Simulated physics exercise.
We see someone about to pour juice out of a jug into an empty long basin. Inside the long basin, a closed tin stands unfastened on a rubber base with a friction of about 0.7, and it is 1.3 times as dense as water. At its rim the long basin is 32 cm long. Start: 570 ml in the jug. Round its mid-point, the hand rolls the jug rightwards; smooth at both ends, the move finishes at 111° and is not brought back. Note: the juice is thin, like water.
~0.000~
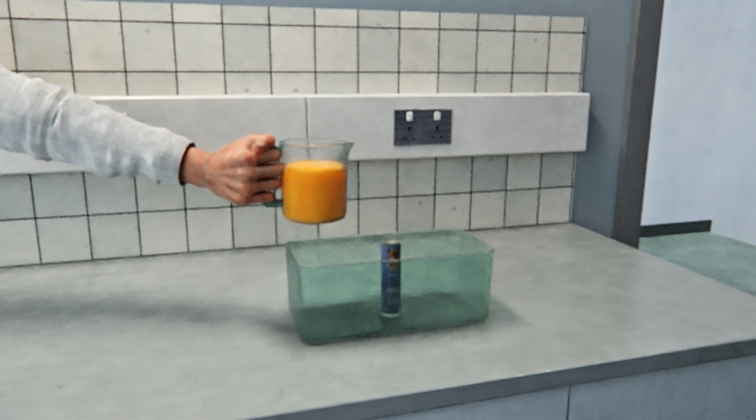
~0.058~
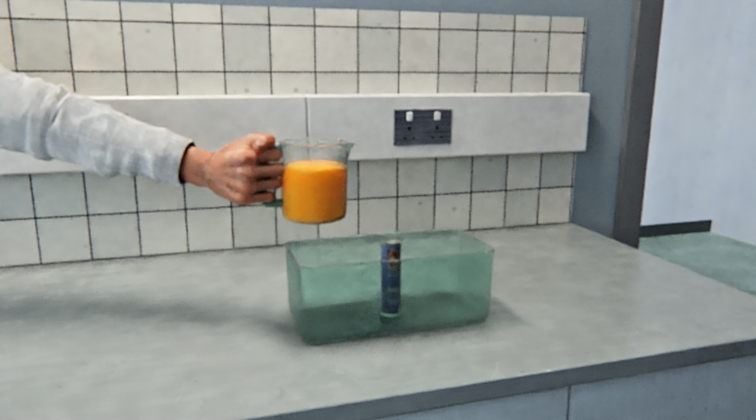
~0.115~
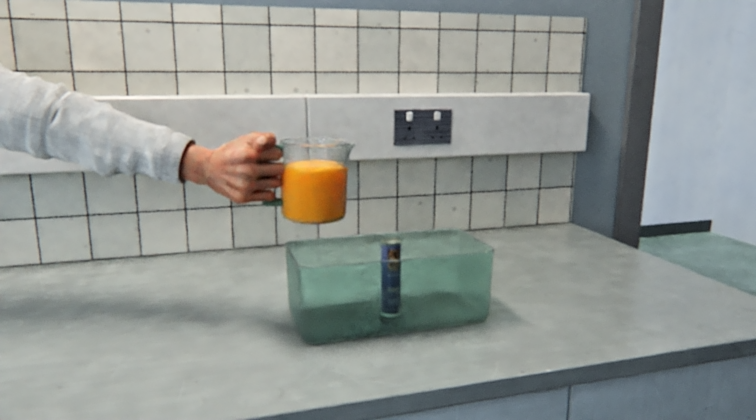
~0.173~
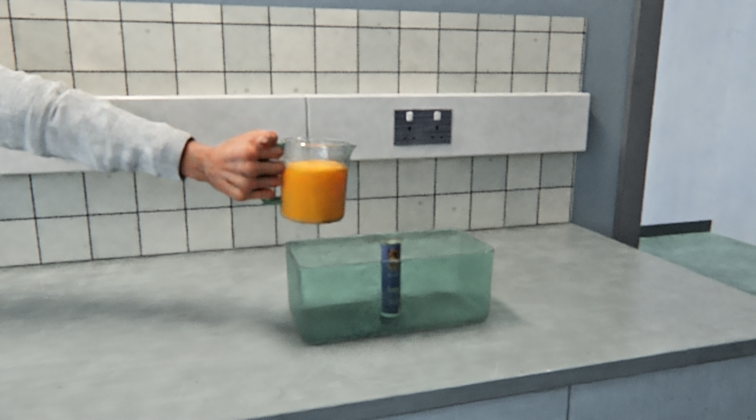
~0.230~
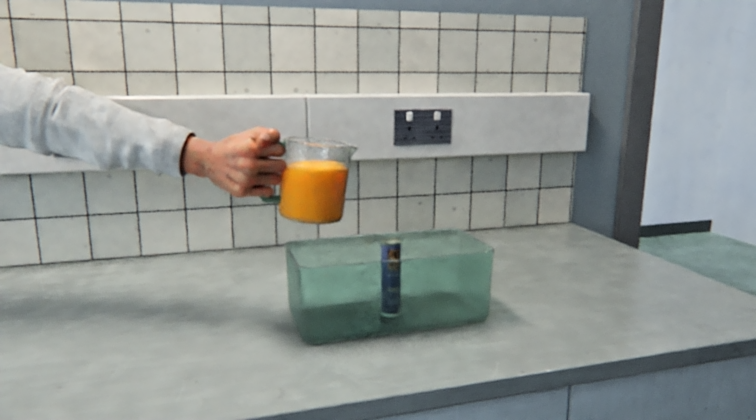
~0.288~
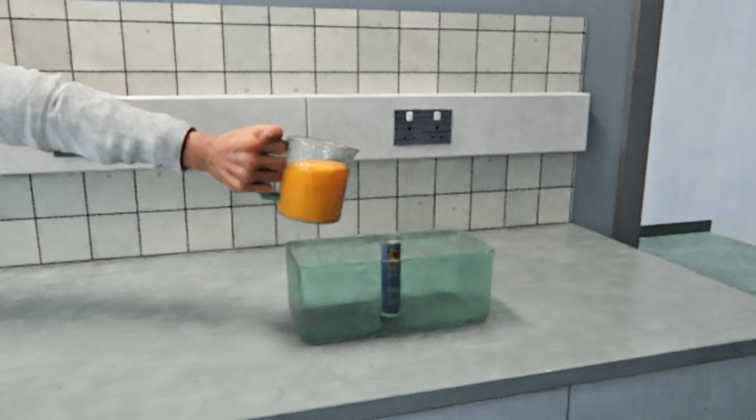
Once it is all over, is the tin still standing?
Yes, it is left on its base.
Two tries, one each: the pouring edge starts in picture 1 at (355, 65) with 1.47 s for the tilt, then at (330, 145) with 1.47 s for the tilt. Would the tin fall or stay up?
First it stays on its base; then it stays on its base.
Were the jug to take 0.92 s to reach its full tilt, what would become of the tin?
Result: Tin tipped over.
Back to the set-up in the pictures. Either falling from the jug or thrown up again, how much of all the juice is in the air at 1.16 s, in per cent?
In-air share: About 16 %.
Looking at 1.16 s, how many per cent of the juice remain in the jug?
I'd say some 30 per cent remains.
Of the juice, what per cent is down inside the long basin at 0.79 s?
Fraction in basin: Approx. 0%.
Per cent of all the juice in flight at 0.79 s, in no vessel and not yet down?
8 %.
Then, 0.79 s in, the tilt is 62° and 91 per cent is still to pour; the tin stands where it began.
Then, 1.16 s in, the tilt is 99° and 30 per cent is still to pour; the tin stands where it began.
Then, 1.55 s in, the tilt is 111° and 1 per cent is still to pour; the tin stands where it began.
Then, 1.97 s in, the tilt is 111° and 0 per cent is still to pour; the tin stands where it began.
Finally, the tin stands where it began.
